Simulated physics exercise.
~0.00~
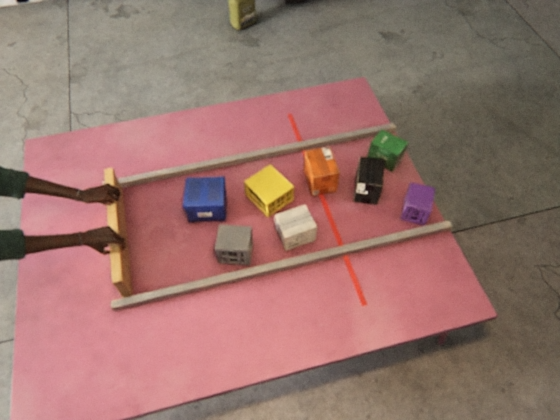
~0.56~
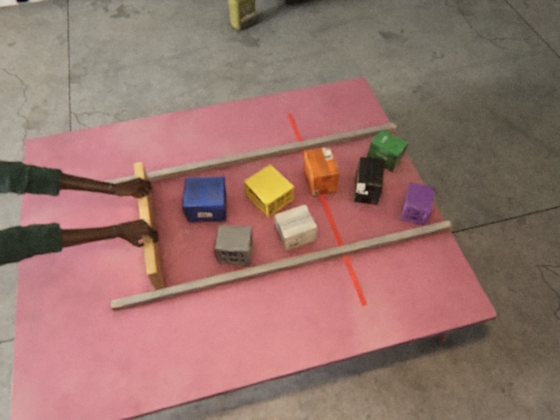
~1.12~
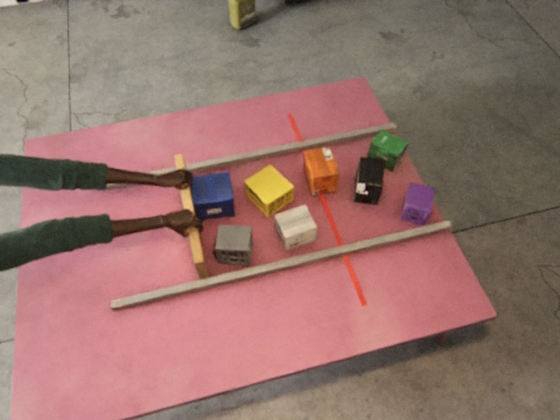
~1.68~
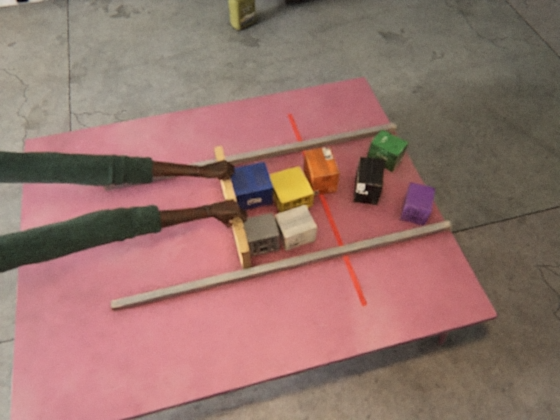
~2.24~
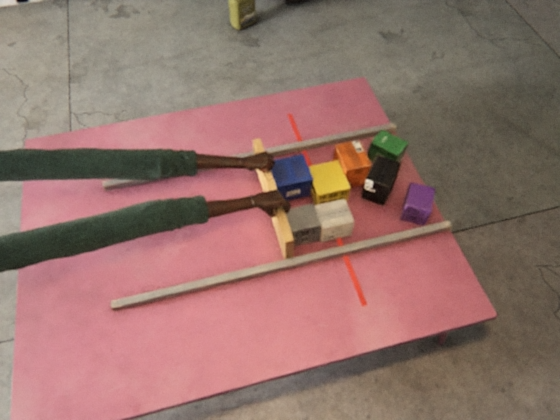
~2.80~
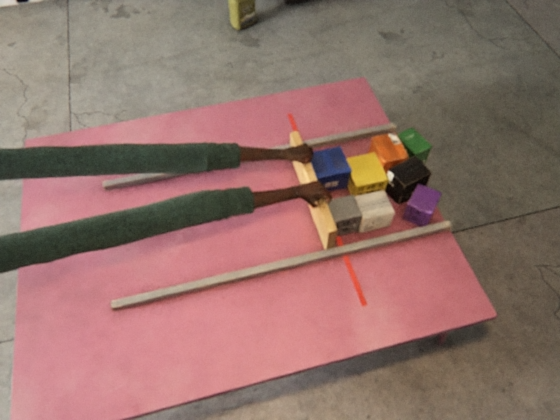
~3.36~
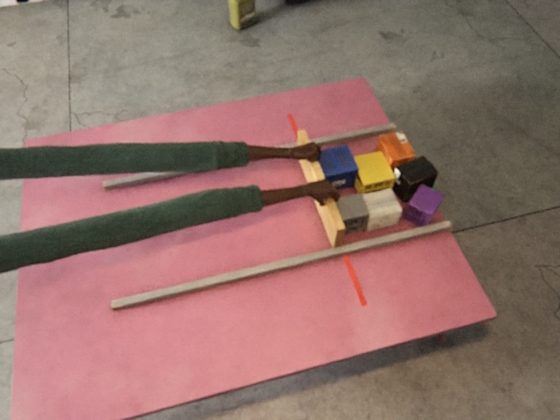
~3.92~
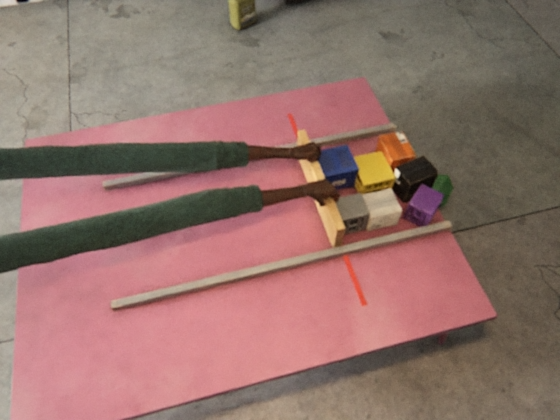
On a pink raised deck, two arms pushing a plank right, bunching coloured boxes together until the green one drops off the edge.
